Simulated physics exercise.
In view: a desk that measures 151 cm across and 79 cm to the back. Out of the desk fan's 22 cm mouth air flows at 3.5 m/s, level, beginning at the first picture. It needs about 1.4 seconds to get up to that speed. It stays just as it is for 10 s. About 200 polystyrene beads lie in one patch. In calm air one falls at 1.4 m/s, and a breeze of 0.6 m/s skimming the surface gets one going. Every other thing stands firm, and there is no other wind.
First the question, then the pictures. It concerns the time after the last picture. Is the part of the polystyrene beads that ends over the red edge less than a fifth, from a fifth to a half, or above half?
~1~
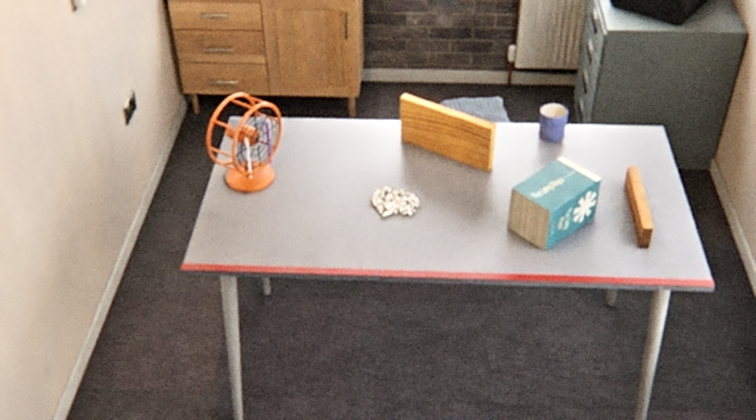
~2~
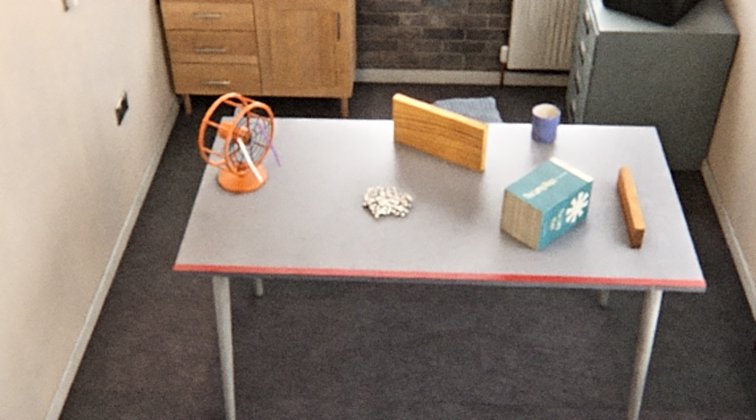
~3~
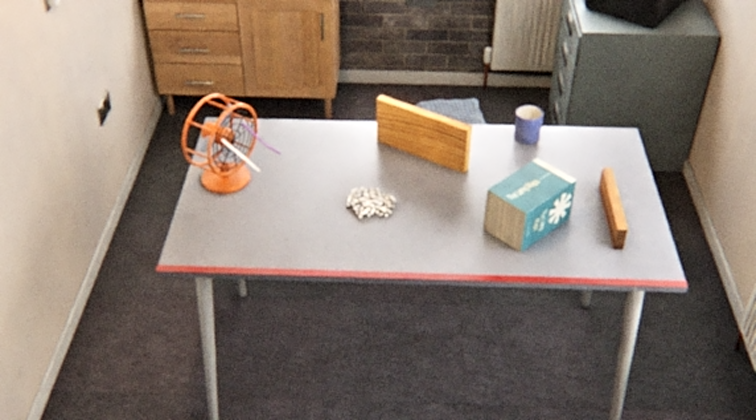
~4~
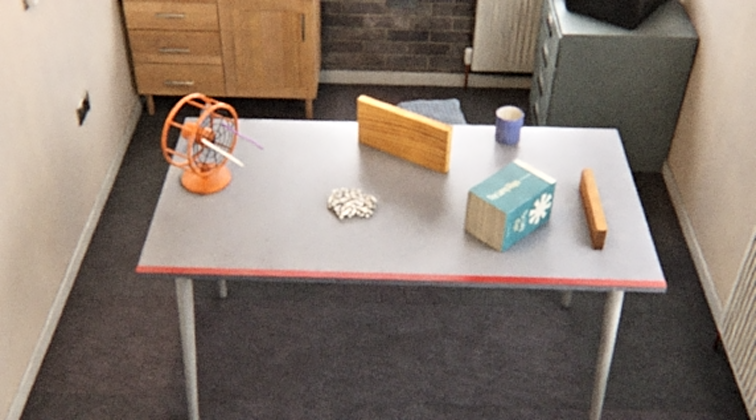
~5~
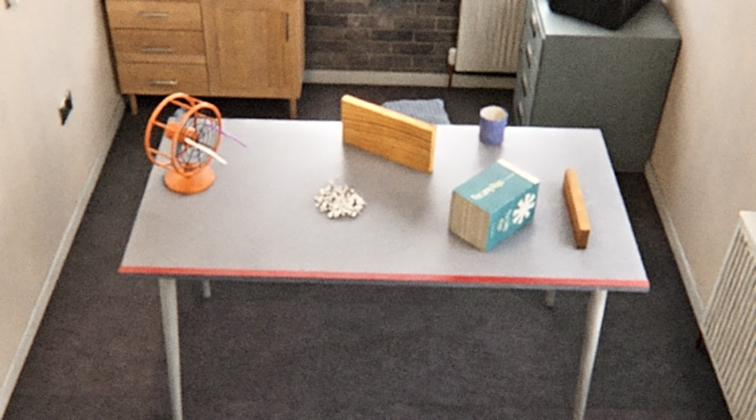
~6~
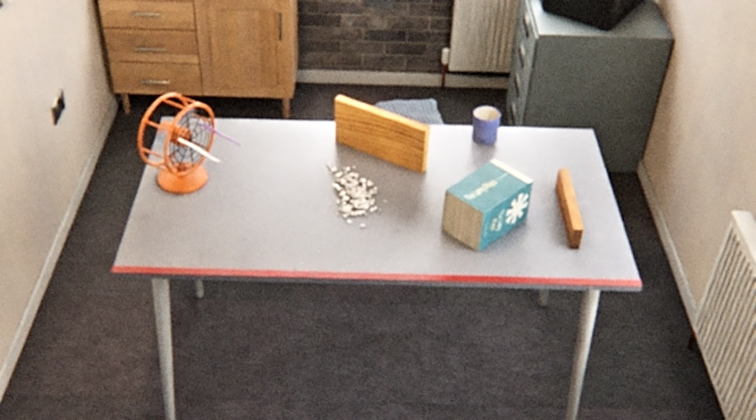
Looking at the red edge, the share there is under one fifth.
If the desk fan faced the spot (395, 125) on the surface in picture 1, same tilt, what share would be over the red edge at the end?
Result: Approx. 4 percent.
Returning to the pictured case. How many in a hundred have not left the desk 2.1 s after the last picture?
Estimate: Near 100 percent.
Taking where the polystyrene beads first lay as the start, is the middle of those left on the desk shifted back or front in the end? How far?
Towards the back, some 20 cm.
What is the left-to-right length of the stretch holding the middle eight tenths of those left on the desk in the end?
Around 60 centimetres from left to right.
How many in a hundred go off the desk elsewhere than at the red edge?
I would put it at around 0 per cent.
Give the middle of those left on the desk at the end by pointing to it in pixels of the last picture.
It lands close to (458, 178) in the last picture.
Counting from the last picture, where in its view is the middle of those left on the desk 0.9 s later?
About (448, 176).
Then, 0.9 s after the last picture, 0 % are over the red edge; the middle of those still in play is near (448, 176); 37 % have settled or left.
Then, 2.1 s after the last picture, 2 % are over the red edge; the middle of those still in play is near (452, 178); 72 % have settled or left.
Then, 4.4 s after the last picture, 2 % are over the red edge; the middle of those still in play is near (452, 178); 72 % have settled or left.
Then, 8.9 s after the last picture, at the end, 2 % are over the red edge; the middle of those still in play is near (458, 178).
